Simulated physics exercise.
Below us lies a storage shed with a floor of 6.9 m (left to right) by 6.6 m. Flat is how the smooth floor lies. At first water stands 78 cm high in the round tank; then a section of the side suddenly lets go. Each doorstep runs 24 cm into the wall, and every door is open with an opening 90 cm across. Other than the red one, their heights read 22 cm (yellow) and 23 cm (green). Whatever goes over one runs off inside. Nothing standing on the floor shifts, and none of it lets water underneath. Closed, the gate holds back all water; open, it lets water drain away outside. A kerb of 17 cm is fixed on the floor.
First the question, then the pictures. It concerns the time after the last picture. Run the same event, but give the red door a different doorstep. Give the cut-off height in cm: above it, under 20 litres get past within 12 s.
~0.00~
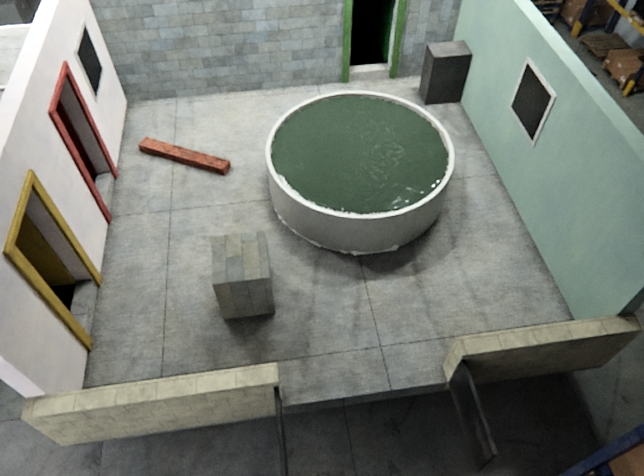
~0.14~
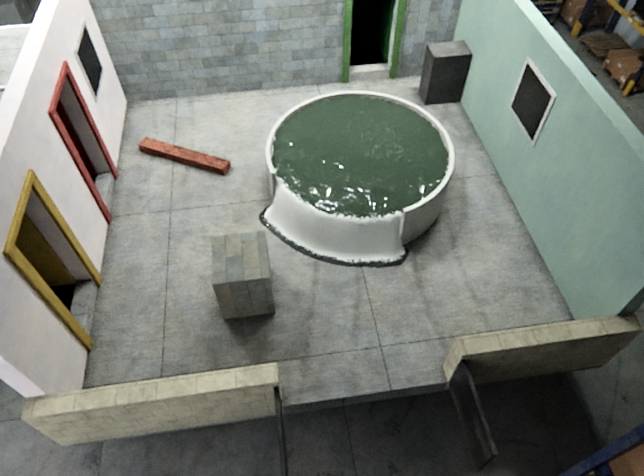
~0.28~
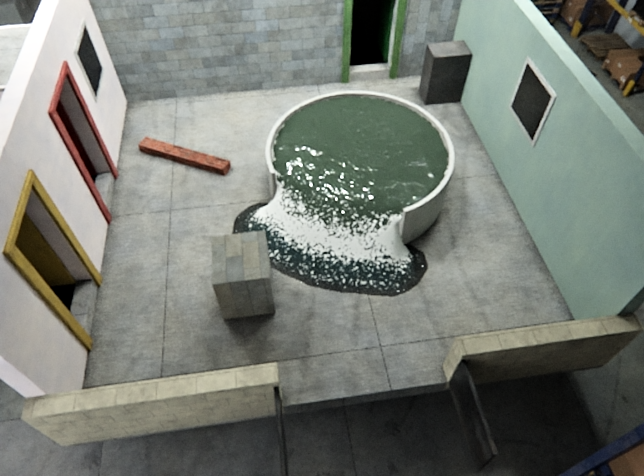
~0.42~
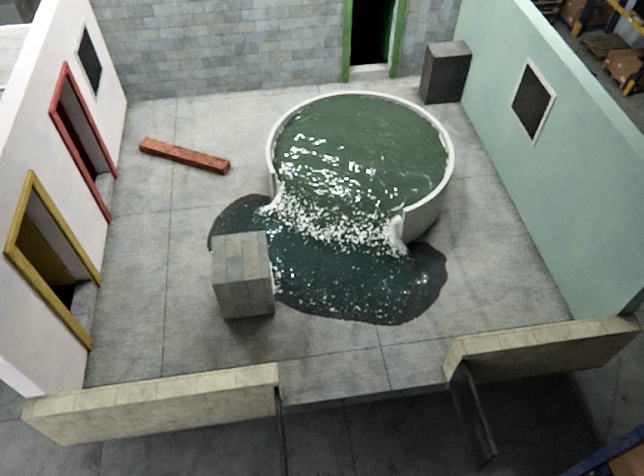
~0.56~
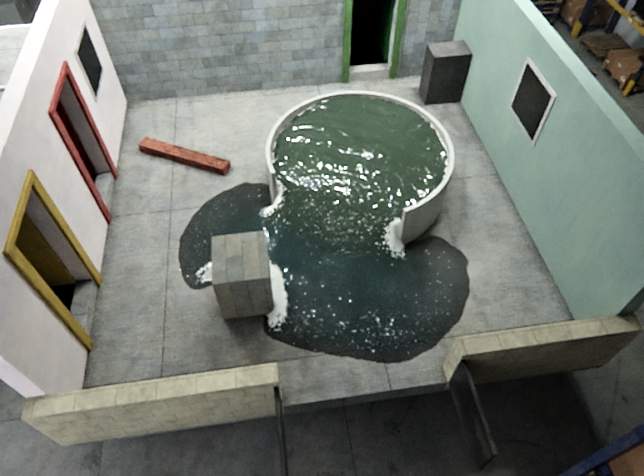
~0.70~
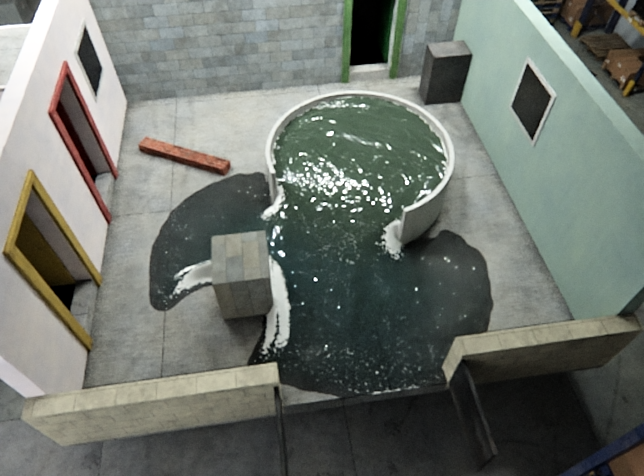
The cut-off is roughly 12.5 cm.
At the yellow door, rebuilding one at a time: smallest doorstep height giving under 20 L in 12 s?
Roughly 21 cm at the yellow door.
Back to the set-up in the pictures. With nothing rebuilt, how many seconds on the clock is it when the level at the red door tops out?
Near 7.0 s.
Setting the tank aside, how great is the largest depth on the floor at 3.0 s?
Roughly 30 cm.
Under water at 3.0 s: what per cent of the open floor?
50 %.
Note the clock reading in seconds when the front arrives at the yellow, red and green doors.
The yellow door at 0.9 seconds, the red door at 1.4 seconds, the green door at 6.5 seconds.
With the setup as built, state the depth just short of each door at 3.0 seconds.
Door by door in cm - yellow 25, red 15, green 0.
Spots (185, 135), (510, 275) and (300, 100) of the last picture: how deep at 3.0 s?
In that order: 0, 3 and 0 cm.
After 1.4 s water covers 35 % of the floor, deepest (50 cm) near (277, 274); 3 cm at the red door, 0 litres in over its 20 cm doorstep.
After 3.0 s water covers 50 % of the floor, deepest (30 cm) near (108, 413); 15 cm at the red door, 0 litres in over its 20 cm doorstep.
After 12.0 s water covers 100 % of the floor, deepest (10 cm) near (375, 87); 8 cm at the red door, 1 litre in over its 20 cm doorstep.
At the red door as built, the water arrived by 1.4 s and peaked near 15 cm at 6.8 s.
With a doorstep of 10.5 cm, 47 litres would have come in within the 12 s; with 14 cm, 11 litres. So under 20 litres takes about 12.5 cm.
